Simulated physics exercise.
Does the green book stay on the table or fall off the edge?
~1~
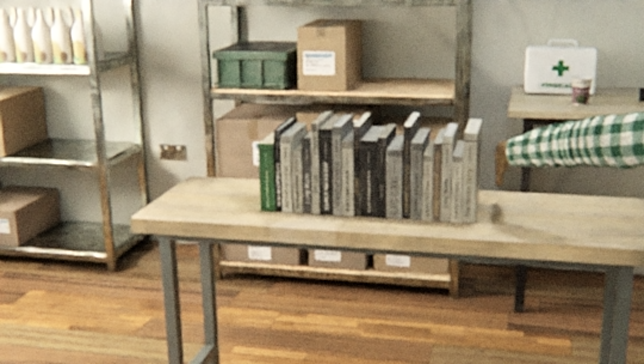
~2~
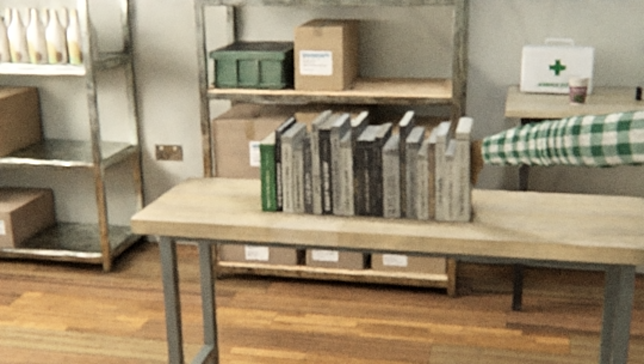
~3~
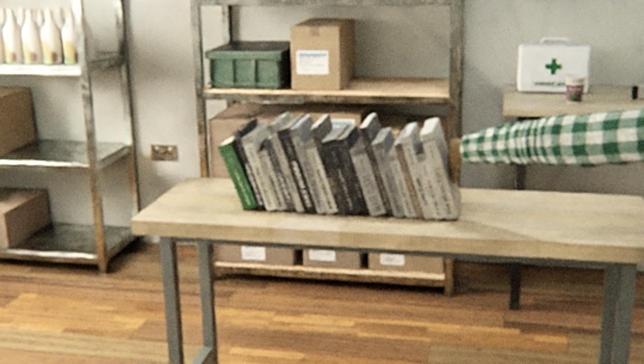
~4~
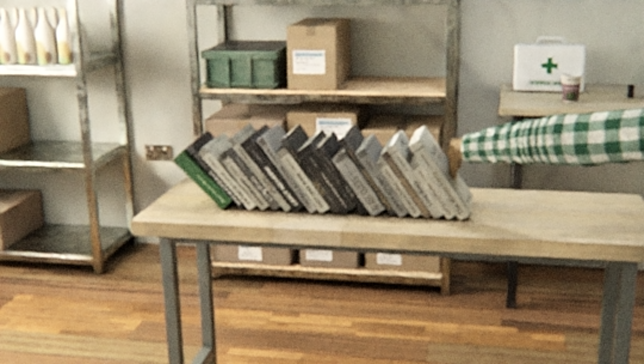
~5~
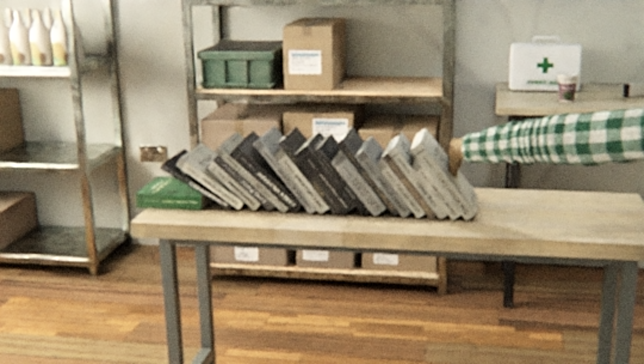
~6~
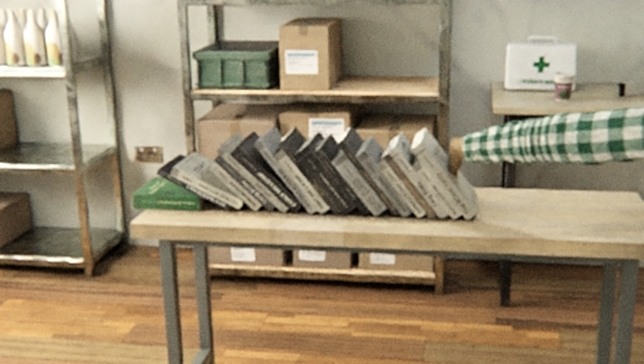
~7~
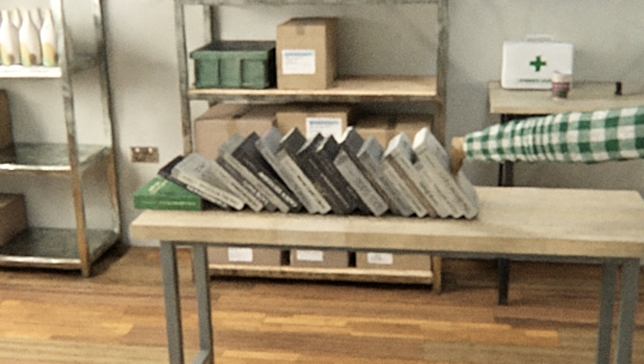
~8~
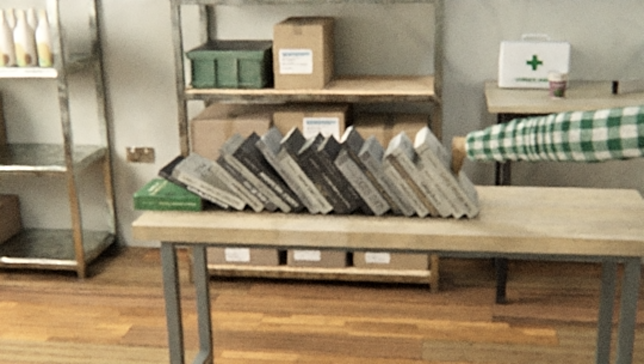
The green book stays on the table. It ends up lying on its side near the left end.
In a storeroom with metal shelving, a row of upright grey and black books, with a green one at the left end, stands on a wooden table. An arm in a green checked sleeve reaches in from the right and pushes against the right end of the row. The whole row tips to the left, each book leaning on the next. The green book tilts further and drops flat at the table's left end. The arm then holds still, and the other books rest in a slanted line with the green one lying on the tabletop.
